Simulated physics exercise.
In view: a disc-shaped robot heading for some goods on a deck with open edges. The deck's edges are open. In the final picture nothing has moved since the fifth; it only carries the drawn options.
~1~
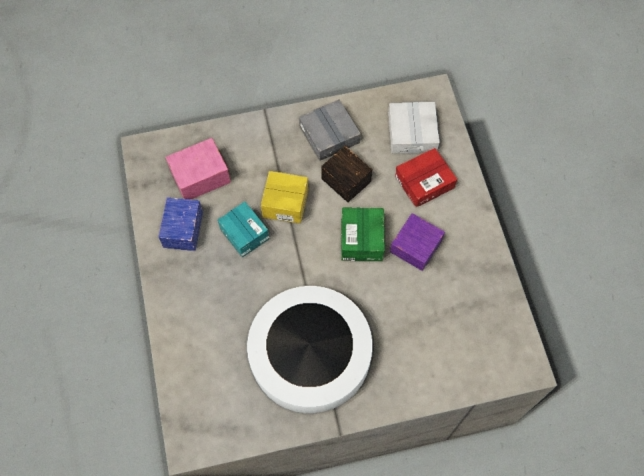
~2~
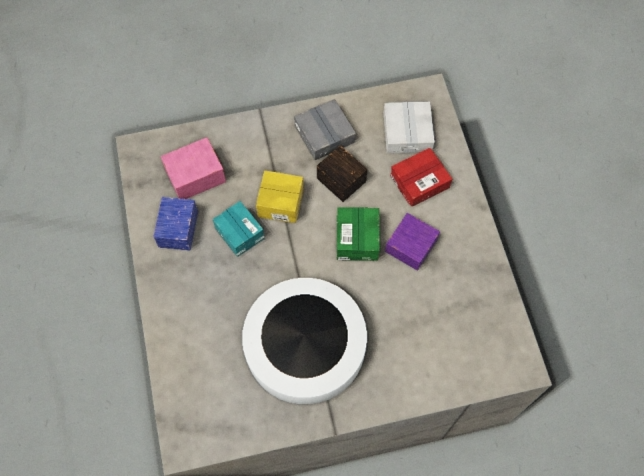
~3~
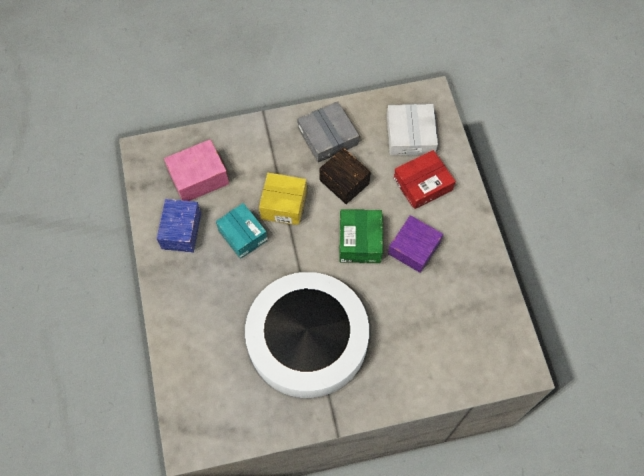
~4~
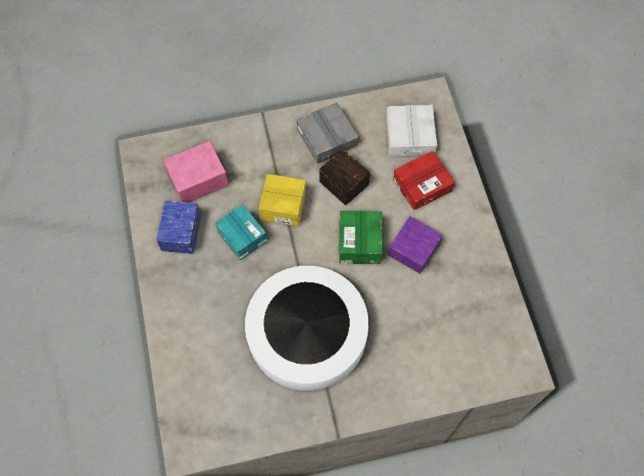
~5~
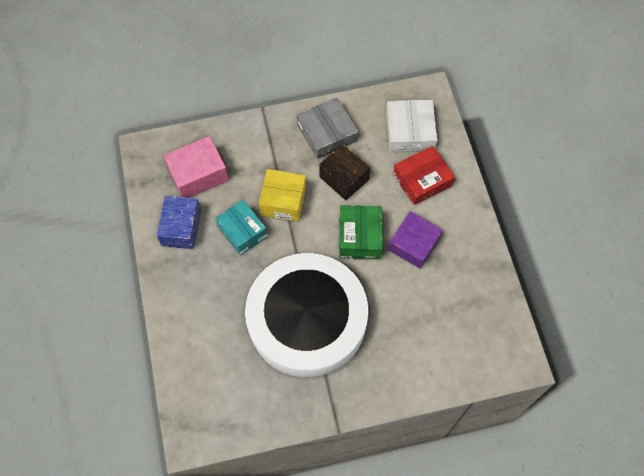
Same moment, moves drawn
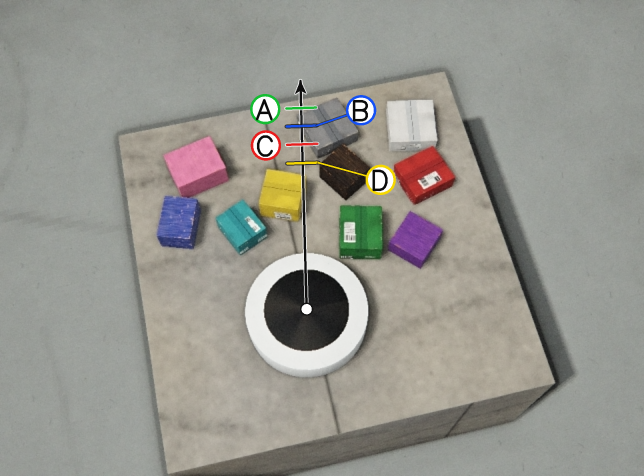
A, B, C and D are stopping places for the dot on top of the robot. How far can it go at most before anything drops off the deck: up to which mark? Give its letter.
It can go as far as C.
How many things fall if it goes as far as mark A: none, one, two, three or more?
By then, two.
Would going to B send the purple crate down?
By then, no.
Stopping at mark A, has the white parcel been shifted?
No.
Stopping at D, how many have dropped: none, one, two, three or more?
The count is none.
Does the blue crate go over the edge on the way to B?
By then, no.
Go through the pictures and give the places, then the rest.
In the first frame, yellow parcel (285, 198); purple crate (417, 242); turquoise parcel (243, 229).
In the second frame, robot (305, 340); blue crate (176, 223).
In the third frame, robot (307, 334); red parcel (424, 180).
In the fourth frame, robot (307, 327); grey box (327, 133).
In the fifth frame, robot (307, 314); green parcel (361, 233); yellow parcel (283, 196); purple crate (415, 240).
On the copy, A at (301, 108); B at (302, 126); C at (302, 145); D at (303, 163); the arrow from (307, 309) to (300, 81); the white dot at (307, 309).
On C. First, robot (305, 252); turquoise parcel (237, 221); yellow parcel (280, 187).
Then, robot (304, 194); grey box (328, 122); yellow parcel (265, 139).
Finally, robot (303, 152); grey box (338, 90); yellow parcel (249, 111); nothing has fallen.
By contrast, A drops the yellow parcel and grey box; B drops the yellow parcel and grey box; D is safe but short.
